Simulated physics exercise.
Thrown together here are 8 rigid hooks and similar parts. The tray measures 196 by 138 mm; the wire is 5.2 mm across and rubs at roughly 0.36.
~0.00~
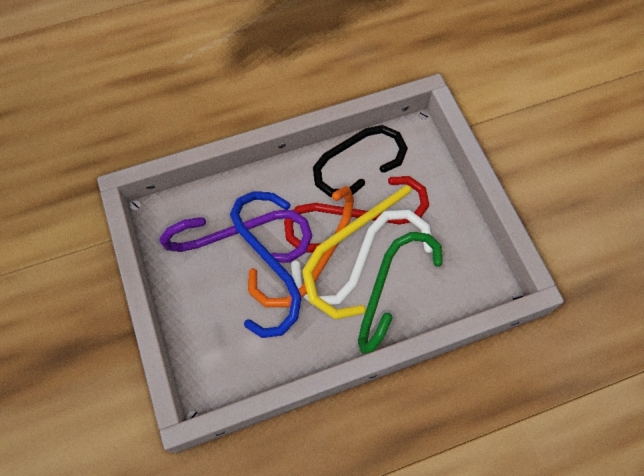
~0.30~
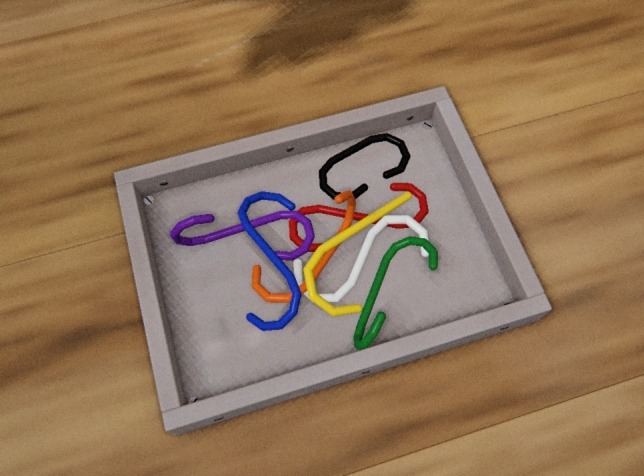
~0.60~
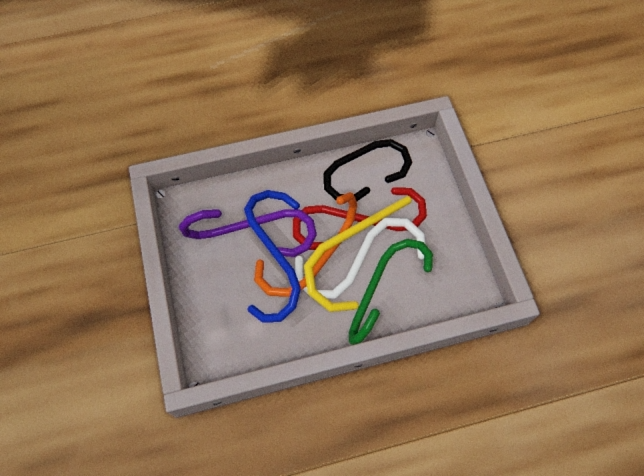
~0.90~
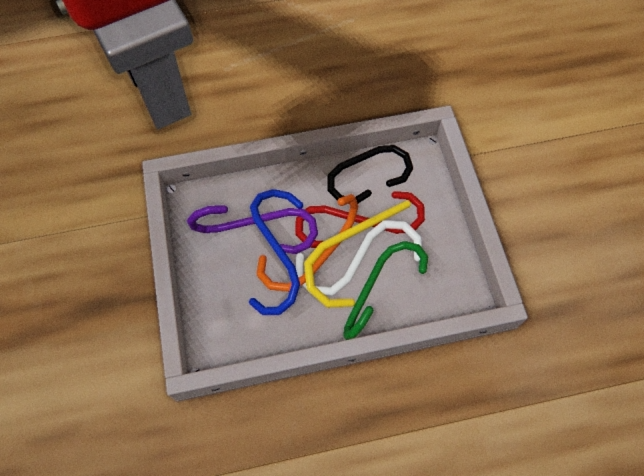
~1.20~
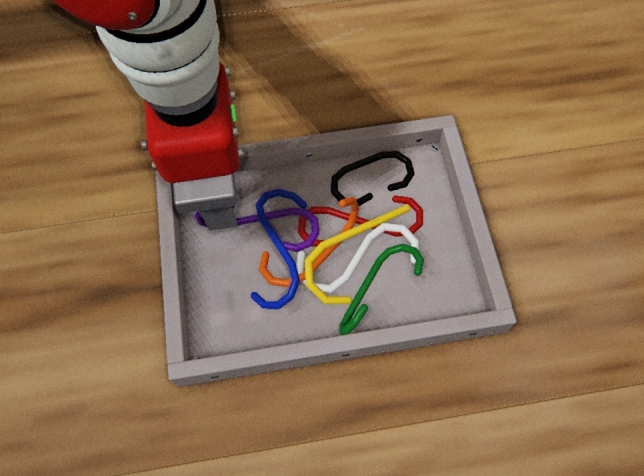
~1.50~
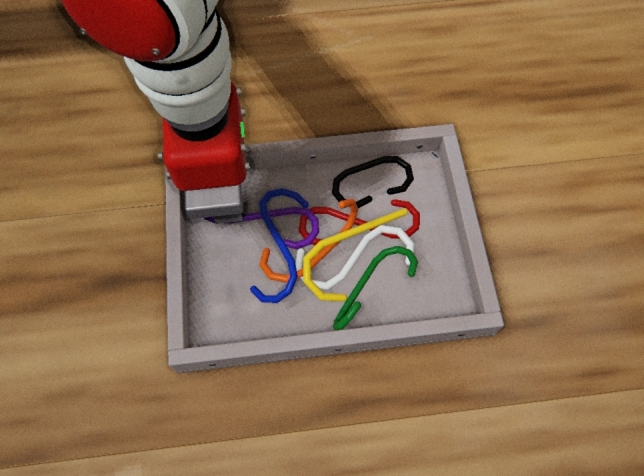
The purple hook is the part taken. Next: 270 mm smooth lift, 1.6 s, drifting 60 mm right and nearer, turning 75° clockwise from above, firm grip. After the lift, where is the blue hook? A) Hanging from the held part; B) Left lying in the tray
(A) Hanging from the held part.
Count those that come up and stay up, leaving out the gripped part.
Count = 1.
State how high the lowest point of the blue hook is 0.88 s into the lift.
I'd put it near 80 mm up.
By 1.98 s, lowest point more than 20 mm over the tray floor, purple hook 58 mm.
By 2.38 s, lowest point more than 20 mm over the tray floor, purple hook 159 mm, blue hook 83 mm.
By 3.10 s, lowest point more than 20 mm over the tray floor, purple hook 273 mm, blue hook 195 mm.
Finally, hanging purple hook 273 mm, blue hook 195 mm; the other 6 are down.
